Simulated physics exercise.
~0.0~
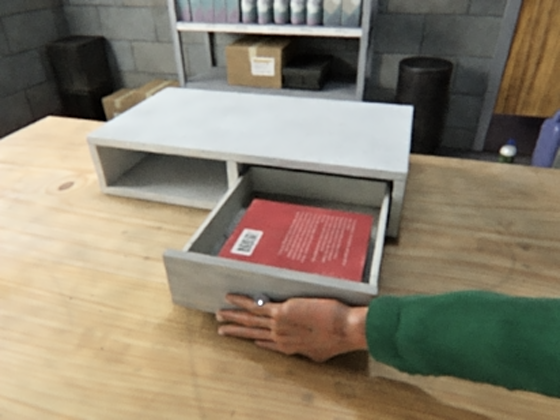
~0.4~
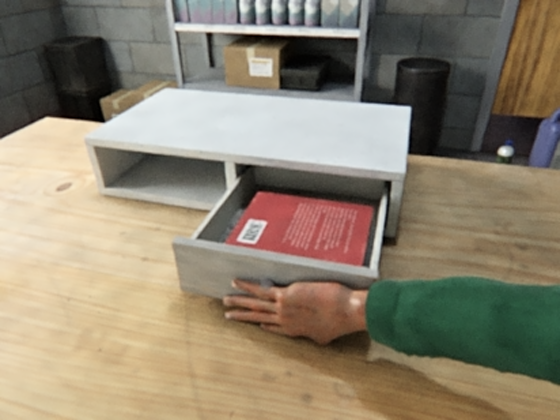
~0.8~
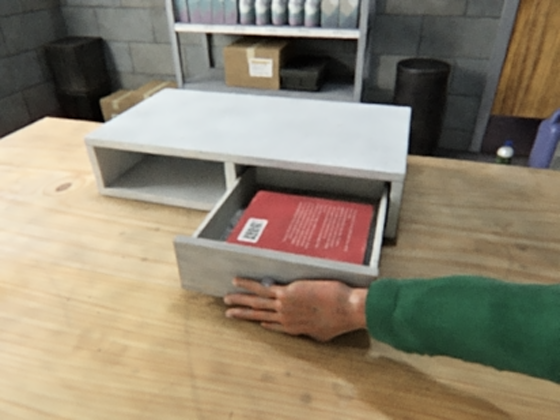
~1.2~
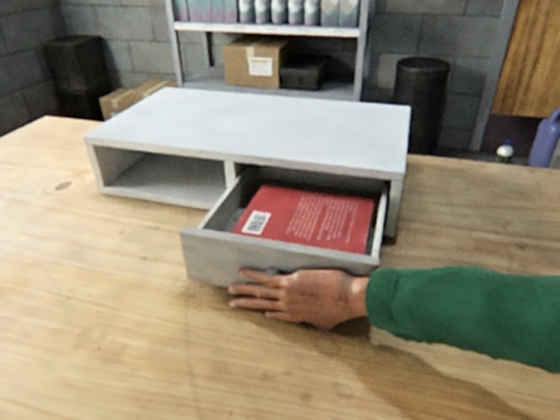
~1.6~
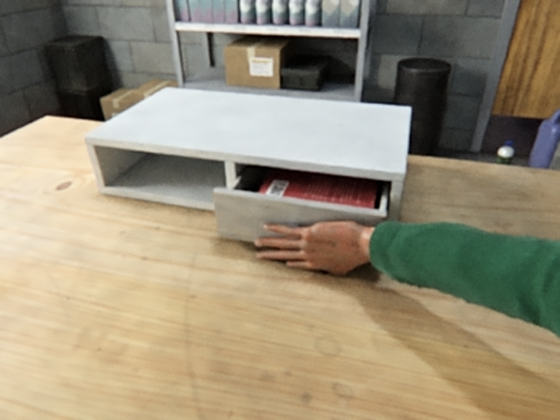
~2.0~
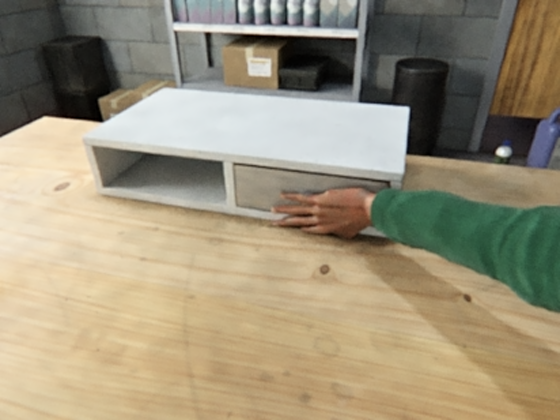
In a room with grey block walls and a shelf behind, a low pale grey chest stands on a wooden table, its right-hand drawer pulled open with a red book lying inside. A hand in a green sleeve rests against the drawer front. At first the drawer barely moves, then it starts sliding inward as the hand pushes. It goes in further, carrying the book under the top until only part of it shows. The hand keeps pushing until the drawer closes, hiding the book, with the fingers still against the front.
